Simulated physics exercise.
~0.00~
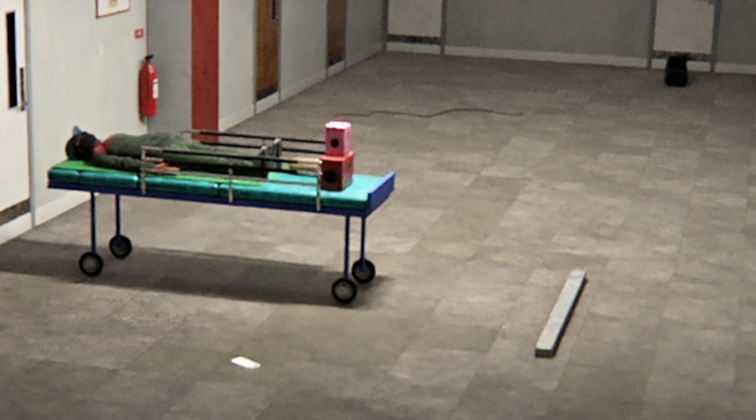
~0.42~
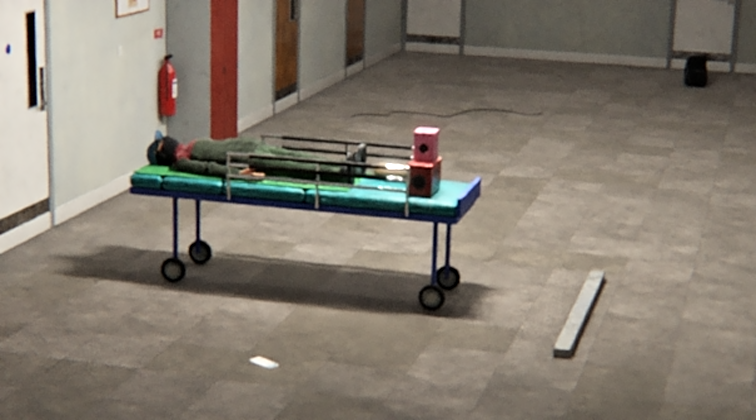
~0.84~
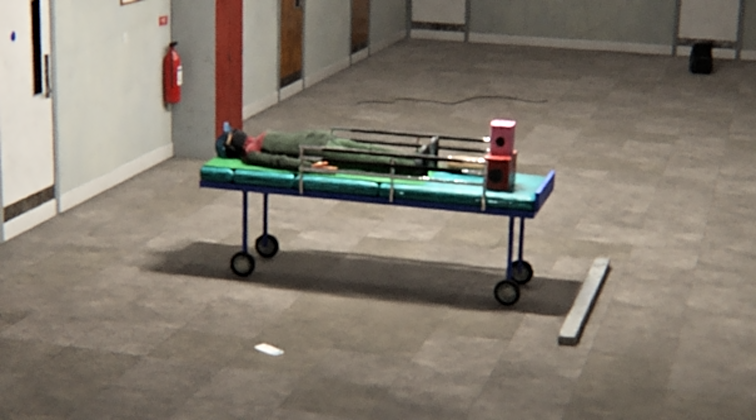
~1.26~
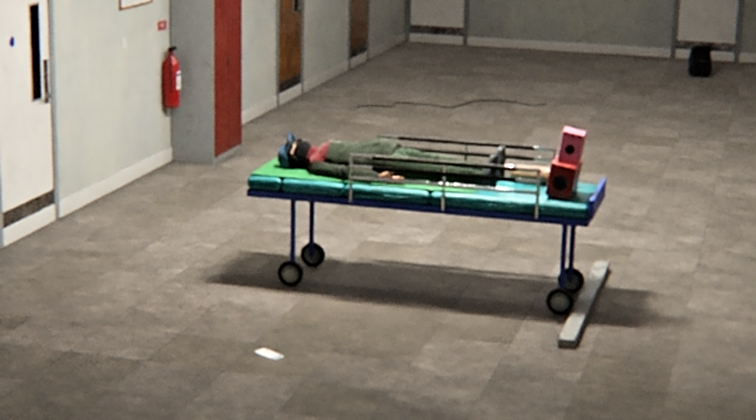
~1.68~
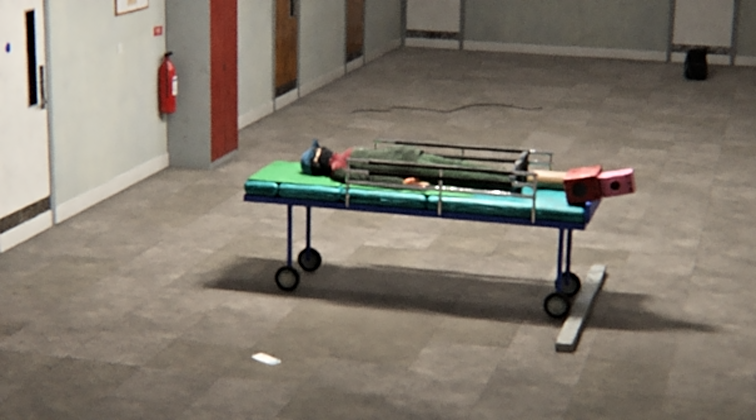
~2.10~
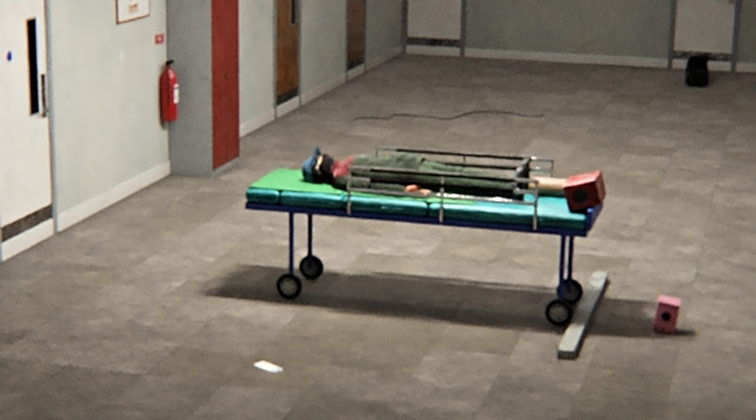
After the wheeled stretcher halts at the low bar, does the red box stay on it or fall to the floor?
The red box stays on the stretcher. It tips onto its side at the foot end but does not fall off.
The clip shows a person lying on a wheeled stretcher that rolls right and halts at a low grey bar; two stacked boxes at the foot end topple, and the pink one drops to the floor while the red one stays on, tipped over.
